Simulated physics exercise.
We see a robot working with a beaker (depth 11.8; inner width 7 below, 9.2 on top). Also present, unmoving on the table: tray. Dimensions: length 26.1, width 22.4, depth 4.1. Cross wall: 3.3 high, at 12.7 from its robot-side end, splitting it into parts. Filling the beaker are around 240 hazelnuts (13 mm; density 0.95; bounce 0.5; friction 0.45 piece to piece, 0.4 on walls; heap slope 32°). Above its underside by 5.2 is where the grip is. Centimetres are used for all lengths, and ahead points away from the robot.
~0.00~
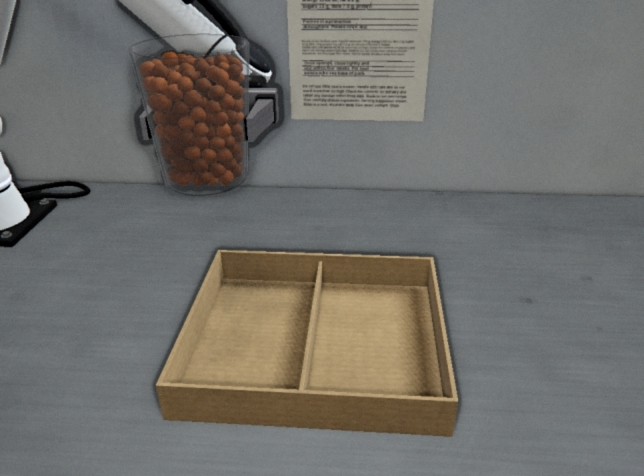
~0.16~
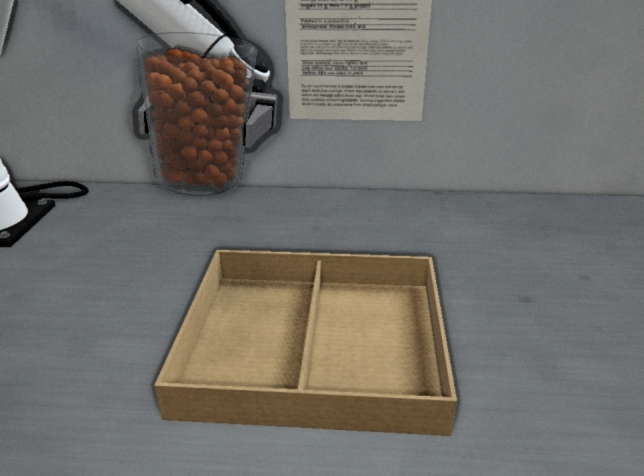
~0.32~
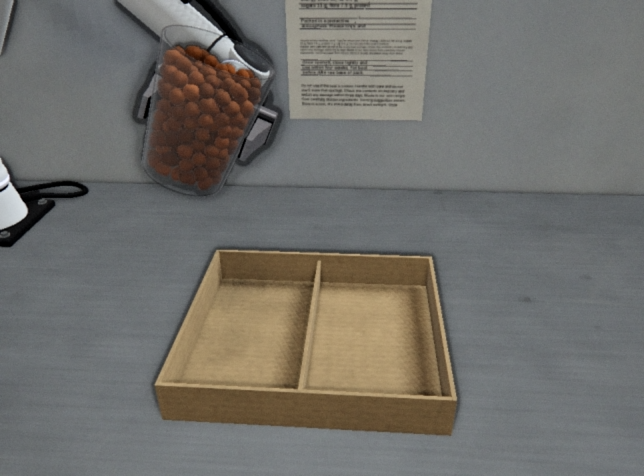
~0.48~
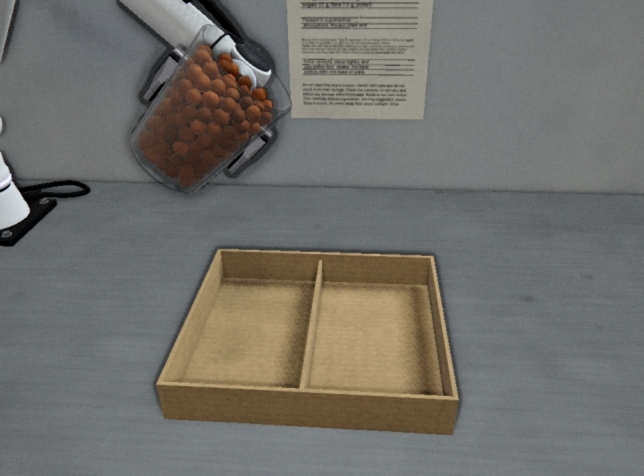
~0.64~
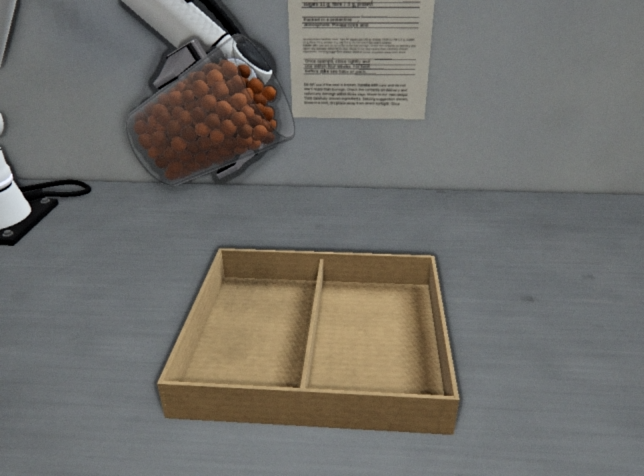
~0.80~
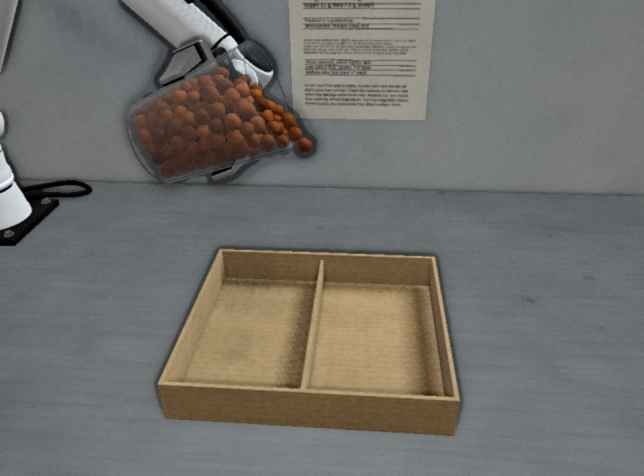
A clear beaker full of hazelnuts, held by a white robot arm above a gray table, starts upright and then tilts steadily to the right. The nuts shift toward its rim as it leans nearly sideways, until a few bunch at the lip, while the divided wooden tray stays still and empty.
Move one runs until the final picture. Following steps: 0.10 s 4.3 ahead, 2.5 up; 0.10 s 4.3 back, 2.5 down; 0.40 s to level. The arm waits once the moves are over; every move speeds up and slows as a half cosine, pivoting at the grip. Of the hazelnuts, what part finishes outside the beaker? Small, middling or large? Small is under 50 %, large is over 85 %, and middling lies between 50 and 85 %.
Middling, between 50 and 85 %.
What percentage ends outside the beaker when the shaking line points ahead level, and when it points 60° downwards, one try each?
First try some 45 %, second try some 10 %.
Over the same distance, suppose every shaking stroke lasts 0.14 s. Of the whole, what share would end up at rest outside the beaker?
Estimate: Near 40 per cent.
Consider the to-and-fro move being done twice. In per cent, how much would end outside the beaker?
It would be near 75 per cent.
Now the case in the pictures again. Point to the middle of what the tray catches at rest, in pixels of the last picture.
Near (395, 338).
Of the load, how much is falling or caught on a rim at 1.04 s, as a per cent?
It amounts to roughly 63 in a hundred.
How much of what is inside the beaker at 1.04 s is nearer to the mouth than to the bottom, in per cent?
Mouth half share: Roughly 90 %.
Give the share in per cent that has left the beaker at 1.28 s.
About 70 in a hundred parts are out by then.
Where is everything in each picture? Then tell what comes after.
Beaker middle at (199, 117), level; upper third of the load around (196, 82), from x 145 to 240, top at y 60; 236 in the beaker, in the first frame.
Beaker middle at (198, 117), tilted 6° forward; upper third of the load around (196, 82), from x 150 to 240, top at y 55, in the second frame.
Beaker middle at (201, 118), tilted 23° forward; upper third of the load around (202, 86), from x 155 to 255, top at y 55, in the third frame.
Beaker middle at (205, 119), tilted 44° forward; upper third of the load around (212, 92), from x 145 to 265, top at y 50, in the fourth frame.
Beaker middle at (207, 120), tilted 62° forward; upper third of the load around (214, 97), from x 140 to 270, top at y 65, in the fifth frame.
Beaker middle at (209, 122), tilted 68° forward; upper third of the load around (214, 104), from x 140 to 305, top at y 75; 236 in the beaker, in the sixth frame.
After 1.04 s, tilted 66° forward, highest piece 28 above the table; 86 in the beaker, 1 in the far-side part, 149 in flight or on a rim.
After 1.28 s, tilted 14° forward, highest piece 27 above the table; 127 in the far-side part, 66 in the beaker, 38 on the table or floor, 1 in the robot-side part, 4 in flight or on a rim.
After 1.60 s, level, highest piece 25 above the table; 127 in the far-side part, 66 in the beaker, 42 on the table or floor, 1 in the robot-side part.
After 2.65 s, level, highest piece 25 above the table; 127 in the far-side part, 66 in the beaker, 42 on the table or floor, 1 in the robot-side part.
At rest, 127 in the far-side part, 66 in the beaker, 42 on the table or floor, 1 in the robot-side part. That is 72 % outside the beaker.
